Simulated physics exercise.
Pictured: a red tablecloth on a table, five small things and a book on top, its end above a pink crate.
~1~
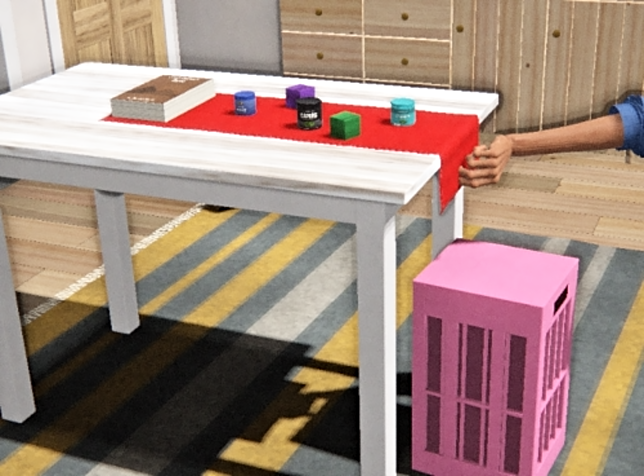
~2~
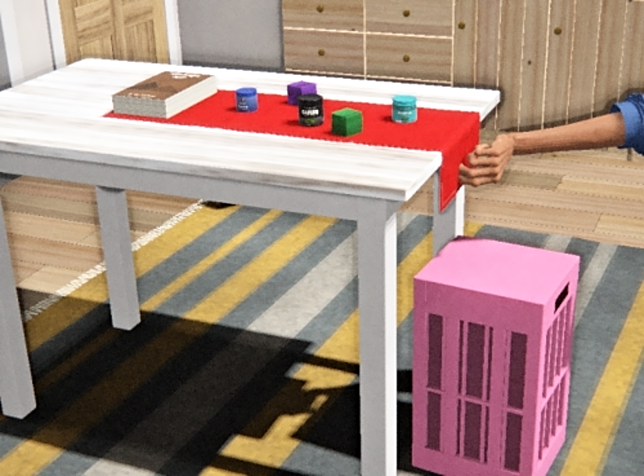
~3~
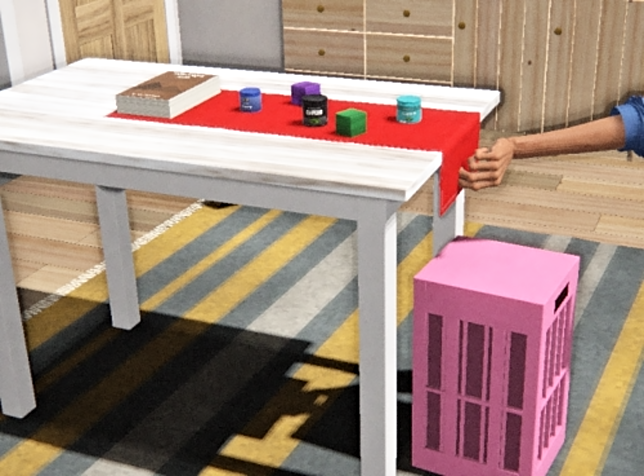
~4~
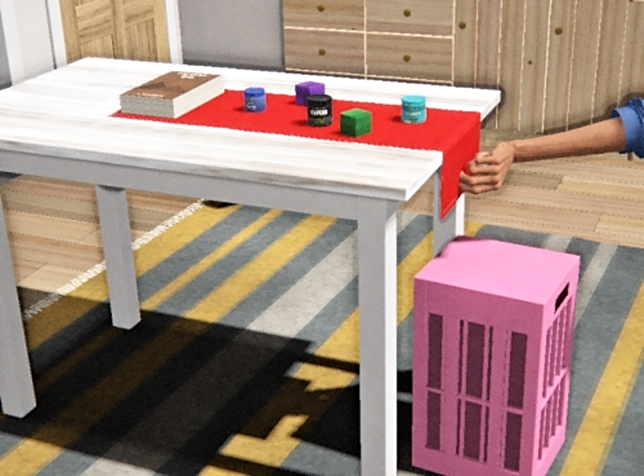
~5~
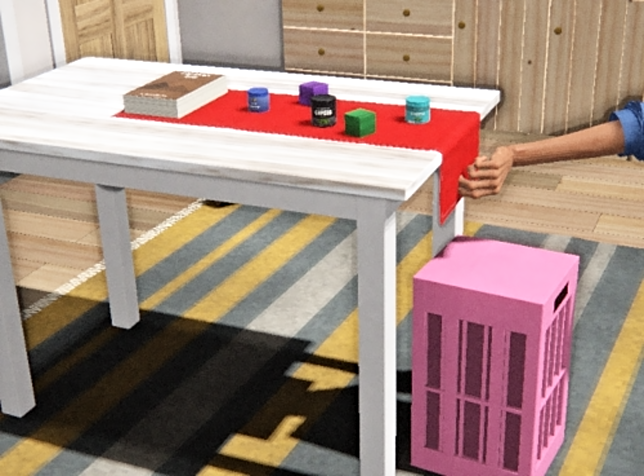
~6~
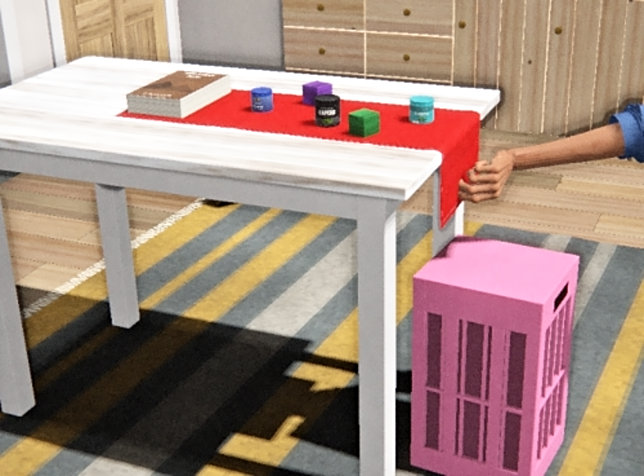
In a room with a striped rug, a hand at the right grips the end of a red cloth on a white table, above a pink crate. The hand draws the cloth slightly to the right, and the book, three small pots and two cubes on it shift a little the same way, still upright.
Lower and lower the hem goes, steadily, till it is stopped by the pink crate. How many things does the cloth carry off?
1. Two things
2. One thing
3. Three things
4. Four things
(2) One thing.
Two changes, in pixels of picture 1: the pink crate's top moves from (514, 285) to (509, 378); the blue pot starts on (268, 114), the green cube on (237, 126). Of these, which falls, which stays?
In the end the blue pot is still on top and the green cube is still on top.
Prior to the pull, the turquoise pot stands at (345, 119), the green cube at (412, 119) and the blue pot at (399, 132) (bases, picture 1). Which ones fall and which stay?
My call: The turquoise pot hangs on; the green cube takes a tumble; the blue pot takes a tumble.
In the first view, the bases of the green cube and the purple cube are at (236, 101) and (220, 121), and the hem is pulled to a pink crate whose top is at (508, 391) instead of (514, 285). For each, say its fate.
As for the green cube, it stays in place; as for the purple cube, it stays in place.
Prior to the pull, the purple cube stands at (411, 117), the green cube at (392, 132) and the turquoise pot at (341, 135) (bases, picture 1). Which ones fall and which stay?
The purple cube is lost, the green cube is lost, the turquoise pot stays aboard.
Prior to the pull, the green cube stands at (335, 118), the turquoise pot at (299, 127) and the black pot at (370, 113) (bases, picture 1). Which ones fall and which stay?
The green cube is still on top, the turquoise pot is still on top and the black pot is still on top.
Soon after, hem near (460, 237); all still up.
After that, hem on the crate; turquoise pot gone.
In the end, hem on the crate; turquoise pot gone. It carries off one.
